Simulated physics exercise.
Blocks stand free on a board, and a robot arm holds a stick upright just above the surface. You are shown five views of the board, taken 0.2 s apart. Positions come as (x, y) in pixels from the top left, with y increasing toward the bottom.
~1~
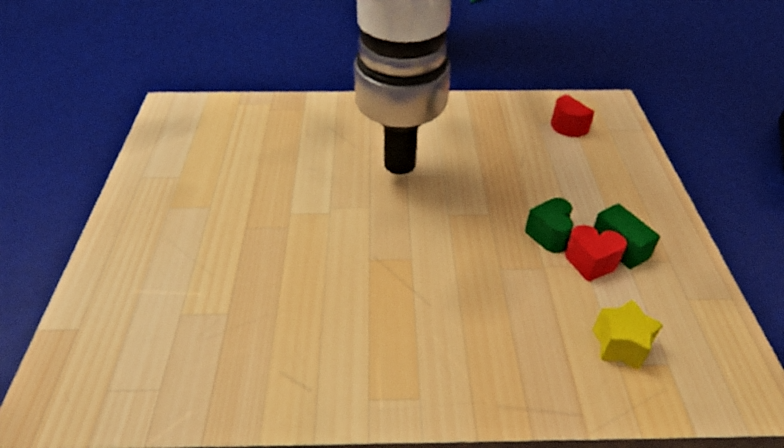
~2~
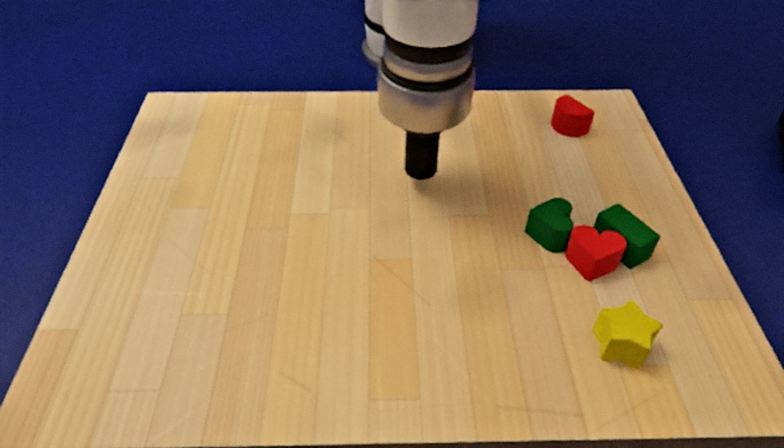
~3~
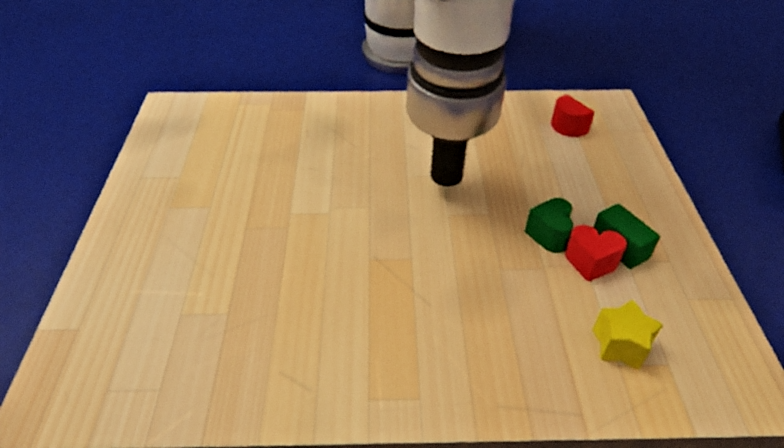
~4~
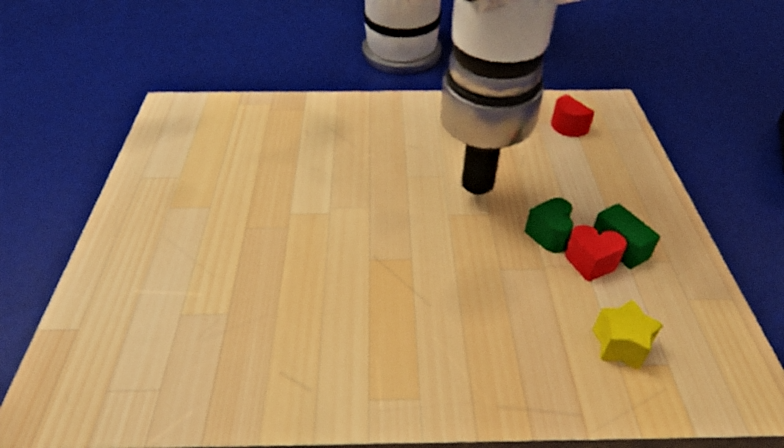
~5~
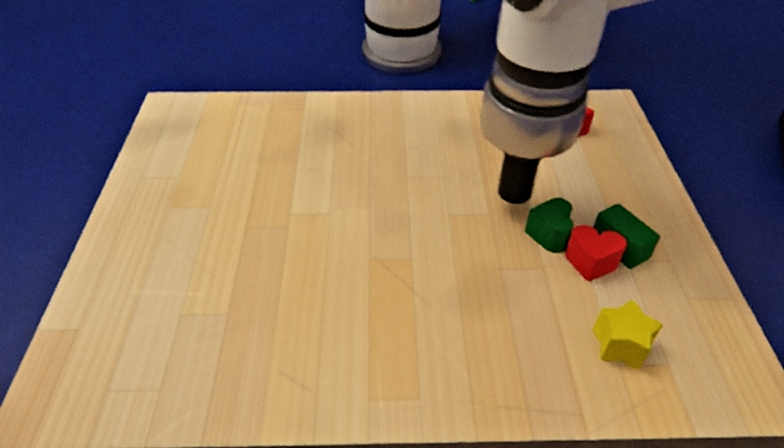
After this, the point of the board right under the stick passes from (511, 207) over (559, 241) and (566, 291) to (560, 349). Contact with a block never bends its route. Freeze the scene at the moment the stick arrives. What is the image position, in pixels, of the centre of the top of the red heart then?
It comes to (638, 275).
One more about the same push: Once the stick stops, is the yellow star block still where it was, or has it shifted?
The yellow star block is moved.
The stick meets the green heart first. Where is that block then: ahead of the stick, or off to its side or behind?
The stick should slip past it.
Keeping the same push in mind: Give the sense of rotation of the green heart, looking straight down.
Rotation: Counter-clockwise.
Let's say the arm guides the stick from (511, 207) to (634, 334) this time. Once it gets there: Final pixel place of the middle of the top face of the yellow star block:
(654, 358)
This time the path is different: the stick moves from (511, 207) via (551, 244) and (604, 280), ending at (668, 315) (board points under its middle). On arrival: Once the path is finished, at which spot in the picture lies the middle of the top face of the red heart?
The point I'd pick in the picture is (734, 315).
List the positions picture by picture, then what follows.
In the first picture, stick tip at (400, 164); block tops, green heart at (556, 212); red heart at (599, 240); green oblong at (630, 224); yellow star block at (632, 323).
In the second picture, stick at (421, 170); blocks unchanged.
In the third picture, stick at (447, 176); blocks unchanged.
In the fourth picture, stick at (478, 184); blocks unchanged.
In the fifth picture, stick at (514, 193); green heart at (556, 212); red heart at (599, 240); green oblong at (630, 224); yellow star block at (632, 323).
What follows on the original path. One third of the way, stick at (563, 227); green heart at (582, 247), turned 35° clockwise; red heart at (620, 259), turned 65° anticlockwise.
Two thirds of the way, stick at (571, 278); green heart at (608, 296), turned 20° anticlockwise; red heart at (638, 275), turned 110° anticlockwise; yellow star block at (642, 335).
At the end, stick at (565, 335); green heart at (615, 308), turned 40° anticlockwise; red heart at (638, 275), turned 110° anticlockwise; green oblong in place; yellow star block at (652, 345).
